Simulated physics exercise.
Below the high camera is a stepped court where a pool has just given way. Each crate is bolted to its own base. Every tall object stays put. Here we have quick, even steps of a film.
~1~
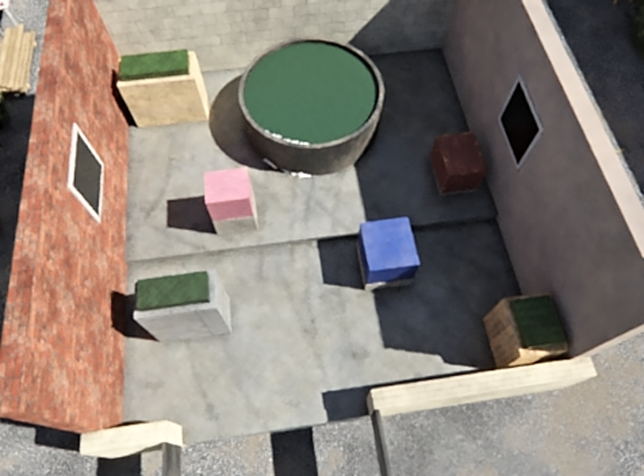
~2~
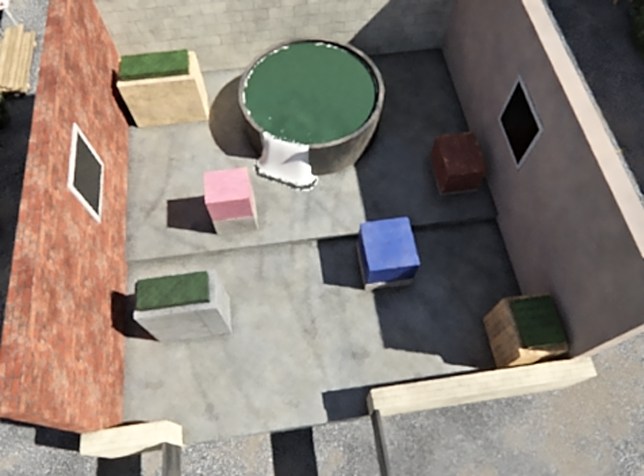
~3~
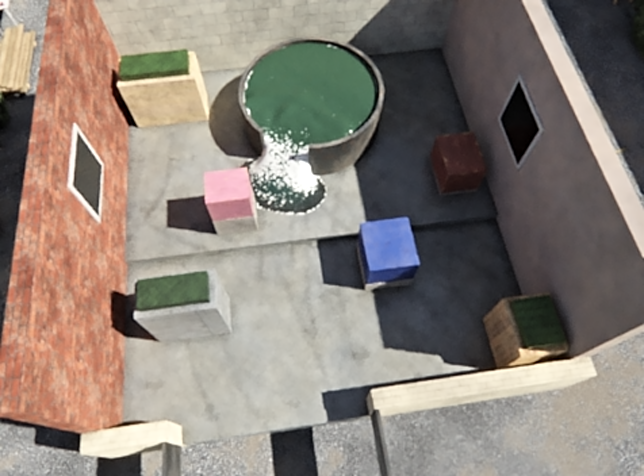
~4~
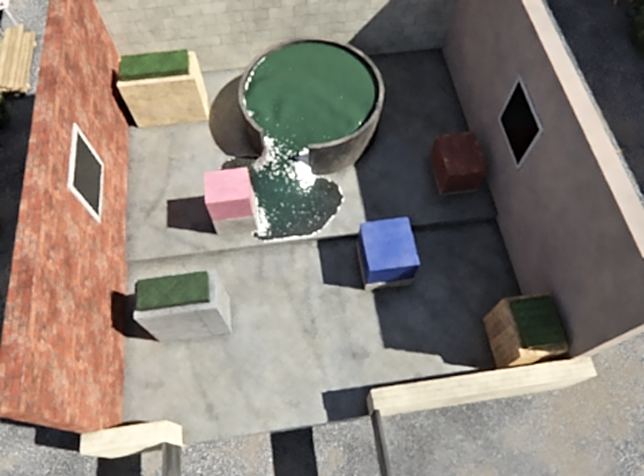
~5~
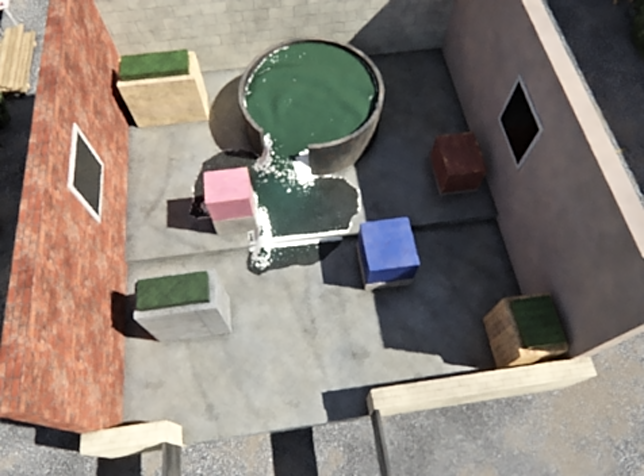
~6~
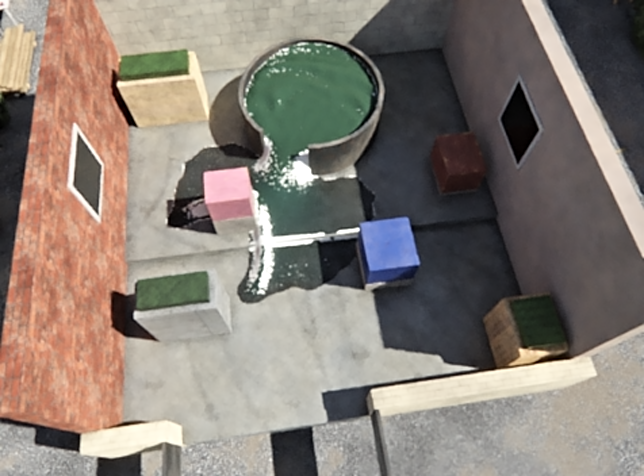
Green water burst through the near side of a round pool in a walled court, foamed onto the pale floor, then spread over a low step between the pink and blue blocks.
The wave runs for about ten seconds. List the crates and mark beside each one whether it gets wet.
Blue crate - stays dry; red crate - stays dry; pink crate - stays dry.
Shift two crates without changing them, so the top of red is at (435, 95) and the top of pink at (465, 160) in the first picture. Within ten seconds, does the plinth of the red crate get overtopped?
Well, the red one is left untouched in the end.
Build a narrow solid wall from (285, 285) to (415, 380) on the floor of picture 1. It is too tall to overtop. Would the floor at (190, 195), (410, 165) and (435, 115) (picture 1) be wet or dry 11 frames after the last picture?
Outcome by spot, in order - watered, unwatered, unwatered.
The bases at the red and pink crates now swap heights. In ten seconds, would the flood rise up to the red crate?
The red crate is not reached.
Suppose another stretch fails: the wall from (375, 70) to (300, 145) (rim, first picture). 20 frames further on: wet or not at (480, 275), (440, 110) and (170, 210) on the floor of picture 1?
Soaked, soaked, untouched.
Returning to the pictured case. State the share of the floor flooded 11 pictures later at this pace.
About 45 %.
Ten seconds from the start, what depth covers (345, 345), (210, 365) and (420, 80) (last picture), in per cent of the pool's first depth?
The three come to some 6, 4 and 2 per cent respectively.
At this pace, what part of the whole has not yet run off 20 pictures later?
Roughly 86 out of every hundred parts.
A moment on, water covers 35 % of the floor; the blue crate water round its plinth, the red crate not reached, the pink crate water round its plinth.
Next, water covers 45 % of the floor; the blue crate water round its plinth, the red crate not reached, the pink crate water round its plinth.
Then, water covers 60 % of the floor; the blue crate water round its plinth, the red crate not reached, the pink crate water round its plinth.
Later, water covers 75 % of the floor; the blue crate water round its plinth, the red crate not reached, the pink crate water round its plinth.
In the end, water covers 80 % of the floor; the blue crate stayed above the water, the red crate stayed above the water, the pink crate stayed above the water.
